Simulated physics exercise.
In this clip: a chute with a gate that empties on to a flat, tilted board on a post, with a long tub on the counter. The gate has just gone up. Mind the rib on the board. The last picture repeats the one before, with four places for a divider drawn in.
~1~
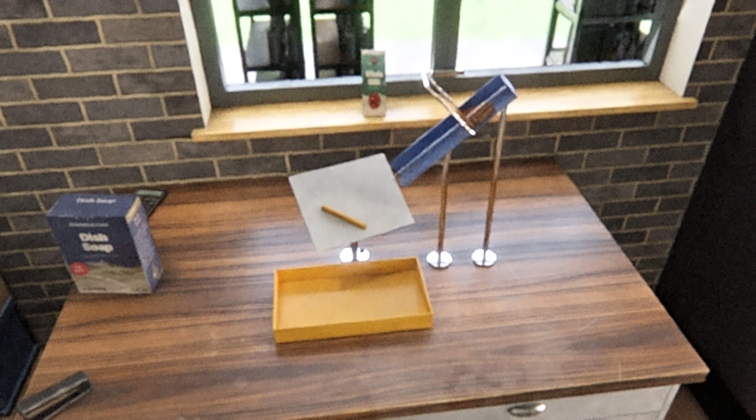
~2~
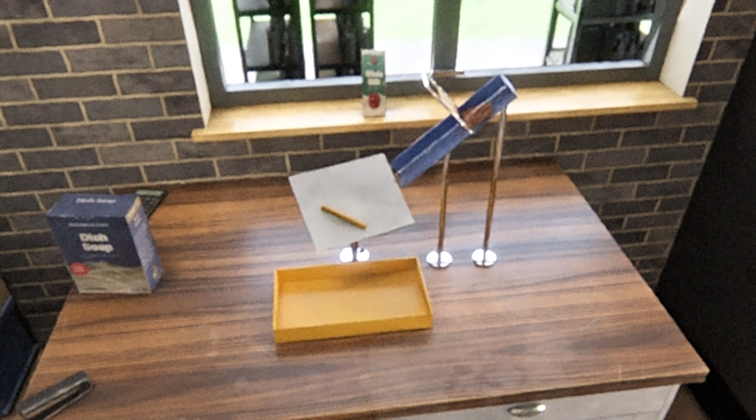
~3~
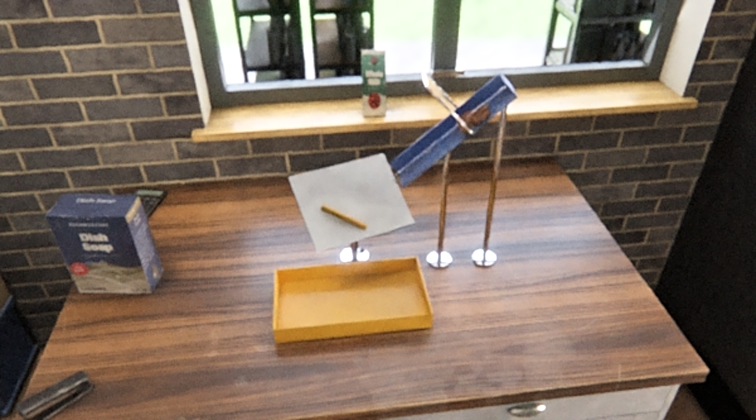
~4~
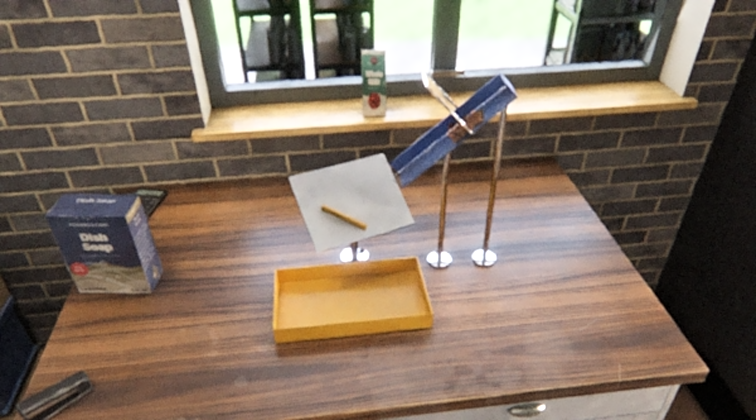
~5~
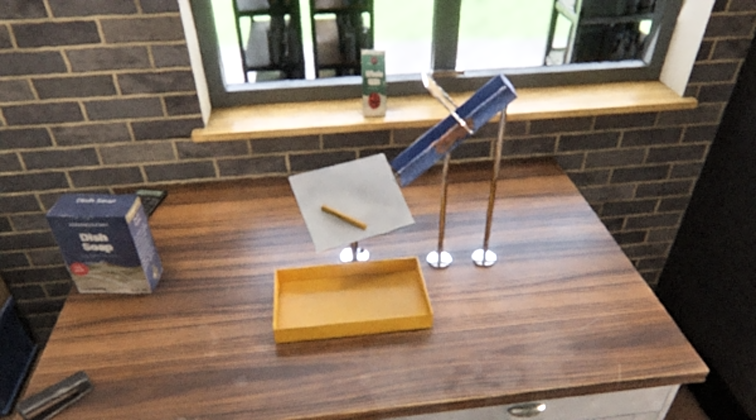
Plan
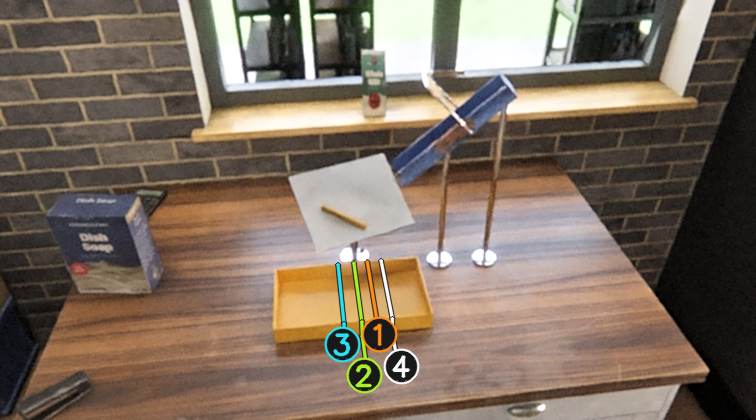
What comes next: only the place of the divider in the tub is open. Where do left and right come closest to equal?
The best line is 4.
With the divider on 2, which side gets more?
The right side.
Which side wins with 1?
More lands on the right.
On the marked copy, line 1 crosses the front rim at (376, 319); line 2 crosses the front rim at (361, 320); line 3 crosses the front rim at (343, 322); line 4 crosses the front rim at (392, 317).
Choosing 1, of what is caught, about a tenth on the left of the divider, the larger part on the right.
Choosing 2, of what is caught, about a tenth on the left of the divider, almost all on the right.
Choosing 3, of what is caught, just a few on the left of the divider, almost all on the right.
Choosing 4, of what is caught, roughly half on the left of the divider, roughly half on the right.
